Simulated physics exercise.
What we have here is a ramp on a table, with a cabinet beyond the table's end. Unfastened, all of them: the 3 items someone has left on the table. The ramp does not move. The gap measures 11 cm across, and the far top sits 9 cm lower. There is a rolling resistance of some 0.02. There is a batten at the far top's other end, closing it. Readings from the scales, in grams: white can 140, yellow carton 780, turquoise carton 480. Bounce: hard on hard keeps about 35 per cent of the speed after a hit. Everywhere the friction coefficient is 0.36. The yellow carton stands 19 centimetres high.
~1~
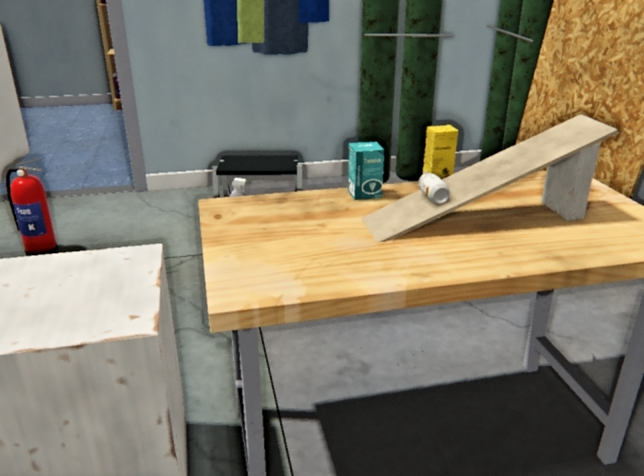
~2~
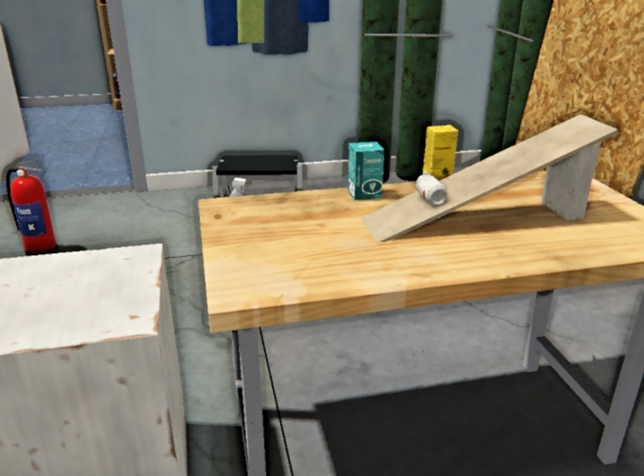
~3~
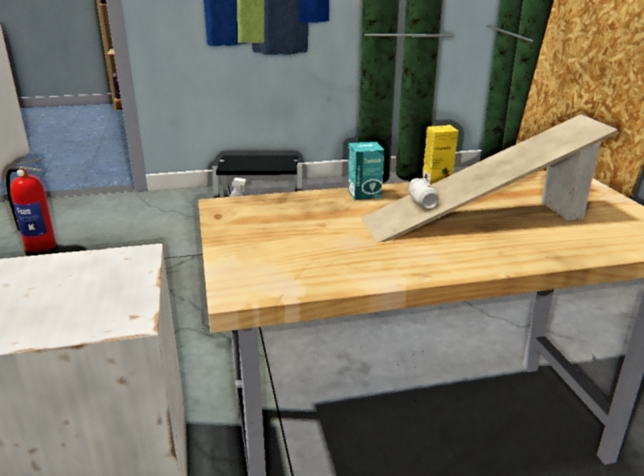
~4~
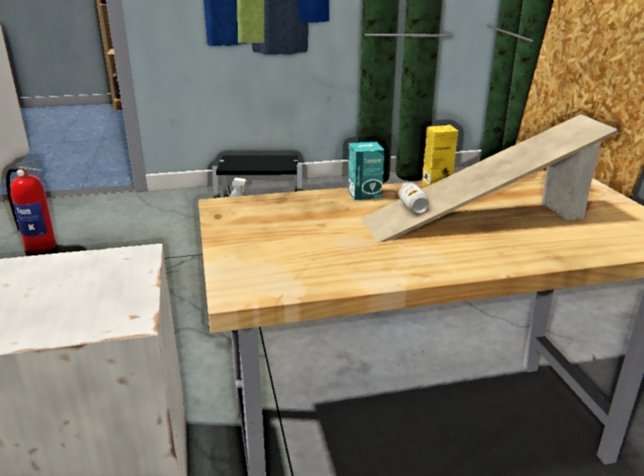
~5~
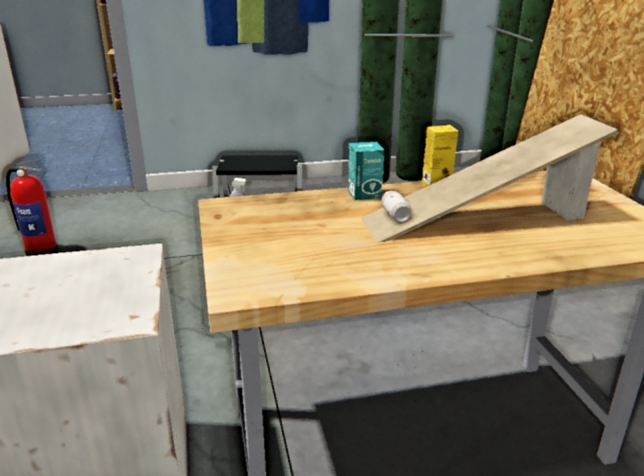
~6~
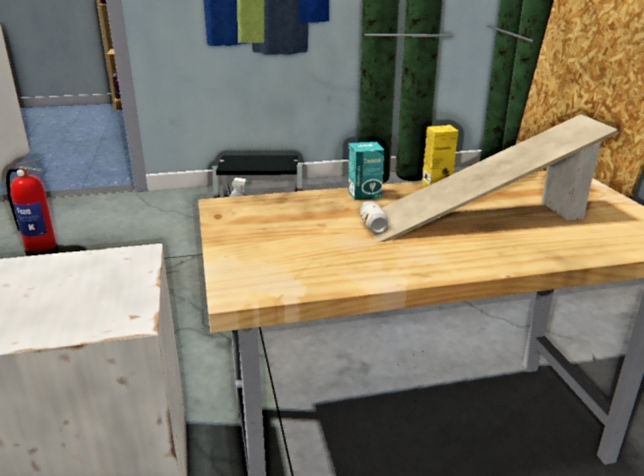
In a workshop, a small white can rolled down a sloping board on a wooden table, slowly at first and then faster, passing a yellow carton and reaching the board's foot near a turquoise one.
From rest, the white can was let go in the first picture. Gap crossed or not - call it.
Crossed.
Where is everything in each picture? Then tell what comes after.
In the first frame, 59 cm to the edge; white can (434, 188); yellow carton (440, 159).
In the second frame, 58 cm to the edge; white can (431, 190); yellow carton (439, 160).
In the third frame, 56 cm to the edge; white can (423, 193); yellow carton (440, 159).
In the fourth frame, 54 cm to the edge; white can (414, 198); yellow carton (440, 159).
In the fifth frame, 49 cm to the edge; white can (396, 206); yellow carton (439, 160).
In the sixth frame, 43 cm to the edge; white can (374, 217); yellow carton (439, 160).
Then, 0.20 s past the last view, 26 cm to the edge; white can near (306, 226).
Then, 0.60 s past the last view, 8 cm past the table's edge; white can near (170, 255).
Then, 0.90 s past the last view, 31 cm past the table's edge; white can near (70, 282).
Finally, 48 cm past the table's edge; the bystanders still in place (within 8 cm).
